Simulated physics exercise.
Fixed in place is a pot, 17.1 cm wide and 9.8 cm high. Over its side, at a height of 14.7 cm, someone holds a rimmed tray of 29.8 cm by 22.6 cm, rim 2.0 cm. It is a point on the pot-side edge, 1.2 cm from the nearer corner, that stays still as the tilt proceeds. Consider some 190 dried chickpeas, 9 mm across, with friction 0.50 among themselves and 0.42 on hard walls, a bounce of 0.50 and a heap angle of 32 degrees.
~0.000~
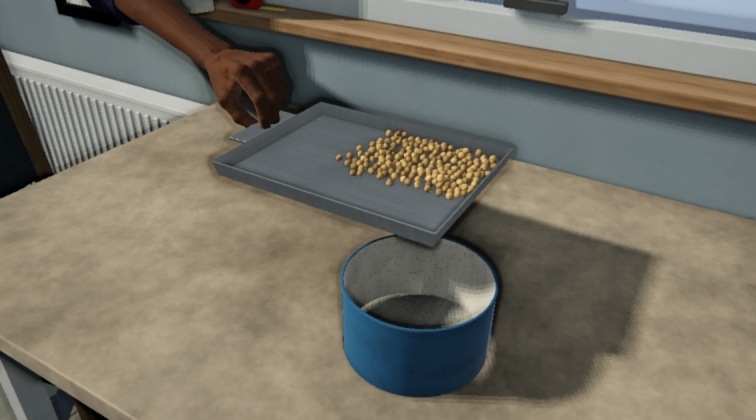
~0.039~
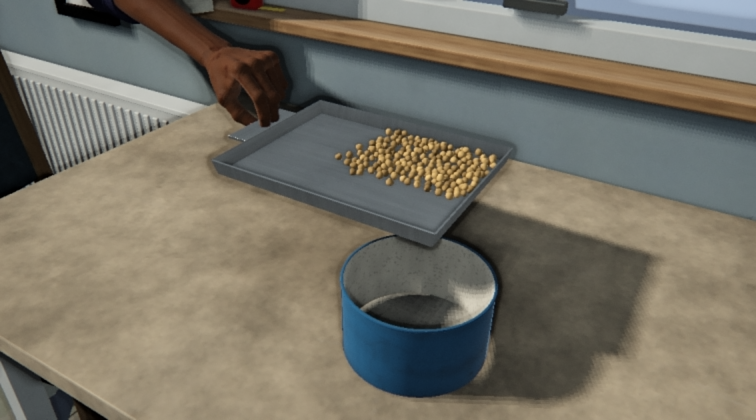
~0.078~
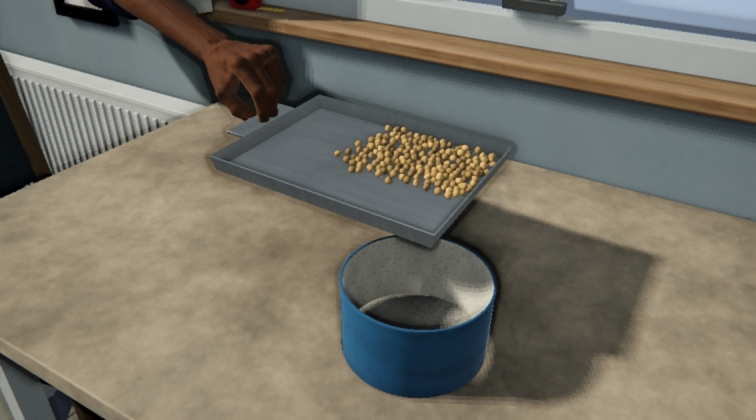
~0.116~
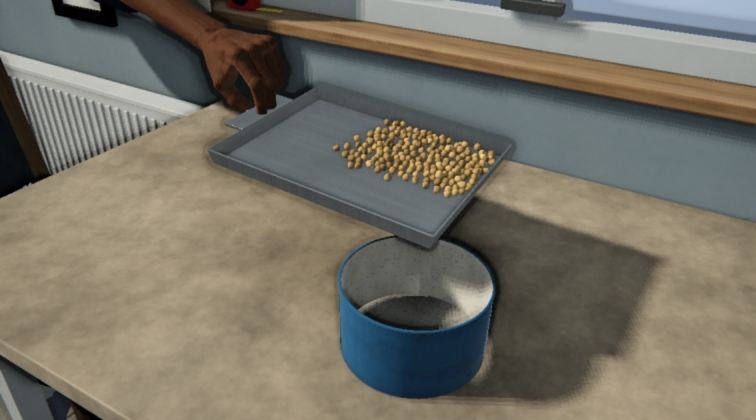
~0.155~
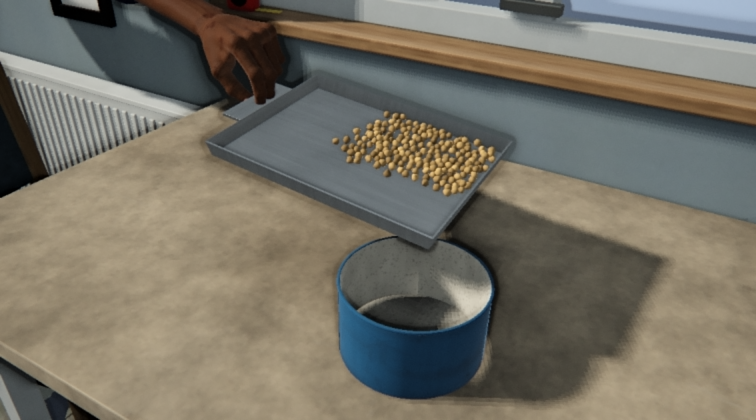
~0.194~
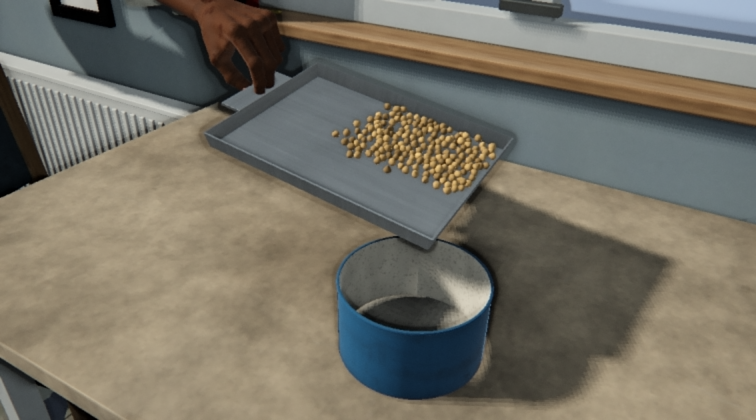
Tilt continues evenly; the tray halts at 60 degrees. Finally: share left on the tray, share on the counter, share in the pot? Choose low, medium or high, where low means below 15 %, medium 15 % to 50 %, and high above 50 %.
Shares - tray: High, counter: Low, pot: Low.
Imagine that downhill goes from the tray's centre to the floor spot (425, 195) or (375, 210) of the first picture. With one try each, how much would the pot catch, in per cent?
The share comes to about 0 in a hundred, then about 15 in a hundred.
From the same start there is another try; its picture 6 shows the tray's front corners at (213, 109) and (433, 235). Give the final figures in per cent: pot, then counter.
Per cent by place - pot 0, counter 5.
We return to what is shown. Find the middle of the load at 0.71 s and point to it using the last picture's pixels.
Around (454, 161).
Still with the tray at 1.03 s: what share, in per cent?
Of the load, some 95 percent.
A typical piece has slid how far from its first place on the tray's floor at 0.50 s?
About 3 cm.
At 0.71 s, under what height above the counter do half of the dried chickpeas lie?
Height: Around 22 cm.
Then, at 0.50 s, tilt 35 degrees; the tray holds 100 %, the pot 0 %.
After 0.71 s, tilt 51 degrees; the tray holds 100 %, the pot 0 %.
After 1.03 s, tilt 60 degrees; the tray holds 95 %, the pot 5 %.
In the end, at 1.9 s, tray 95 %, counter 0 %, pot 5 %.
